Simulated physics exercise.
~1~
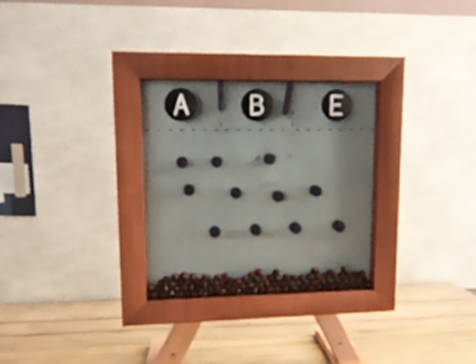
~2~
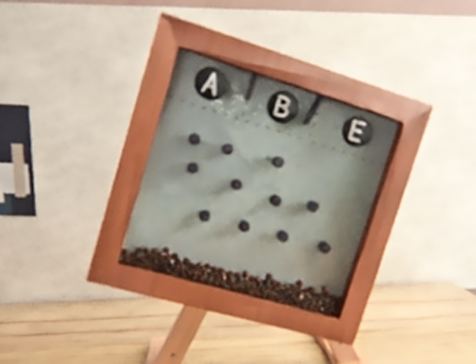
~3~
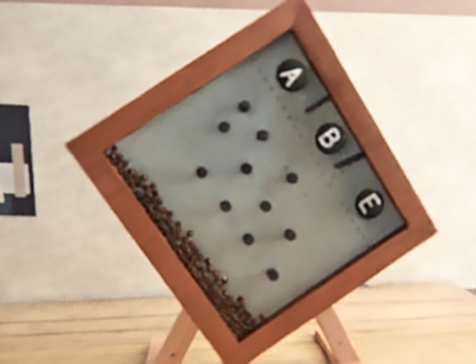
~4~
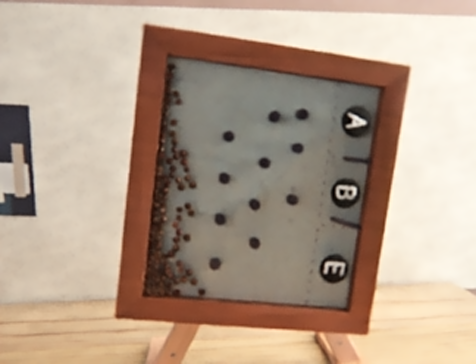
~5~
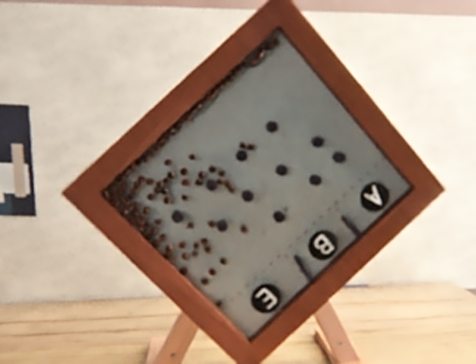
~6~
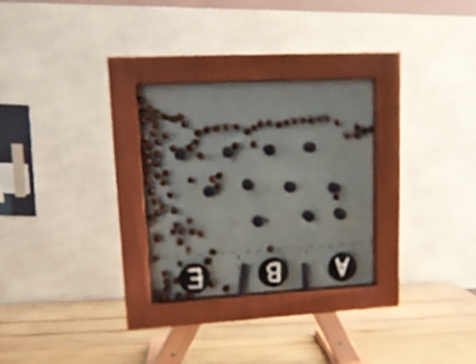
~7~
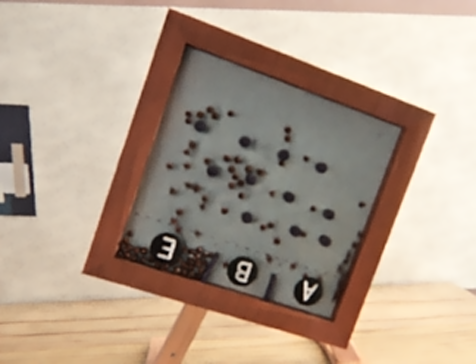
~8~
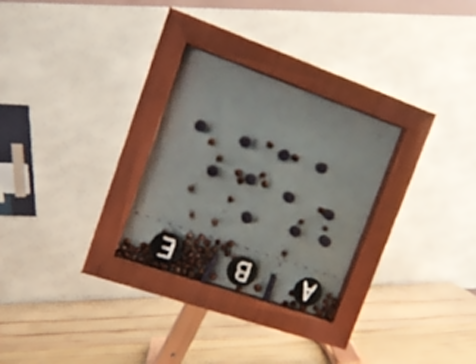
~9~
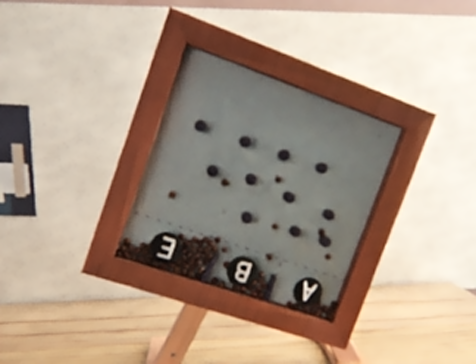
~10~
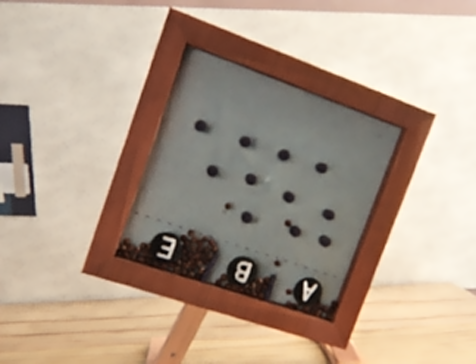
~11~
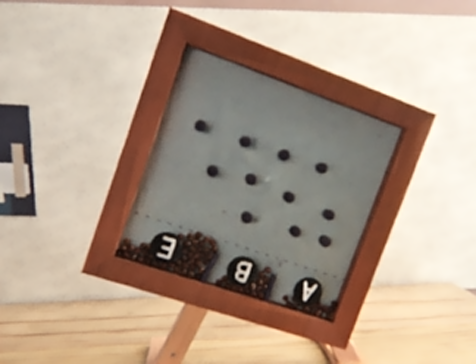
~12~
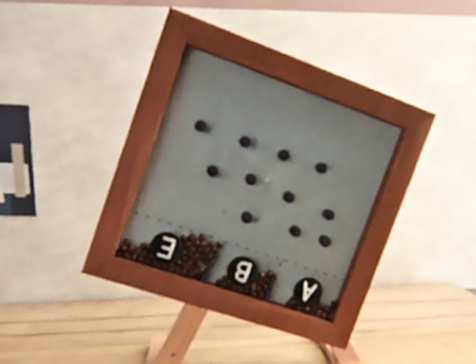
A wooden-framed case turns clockwise past upside down, its dark beads settling mostly in pocket E.
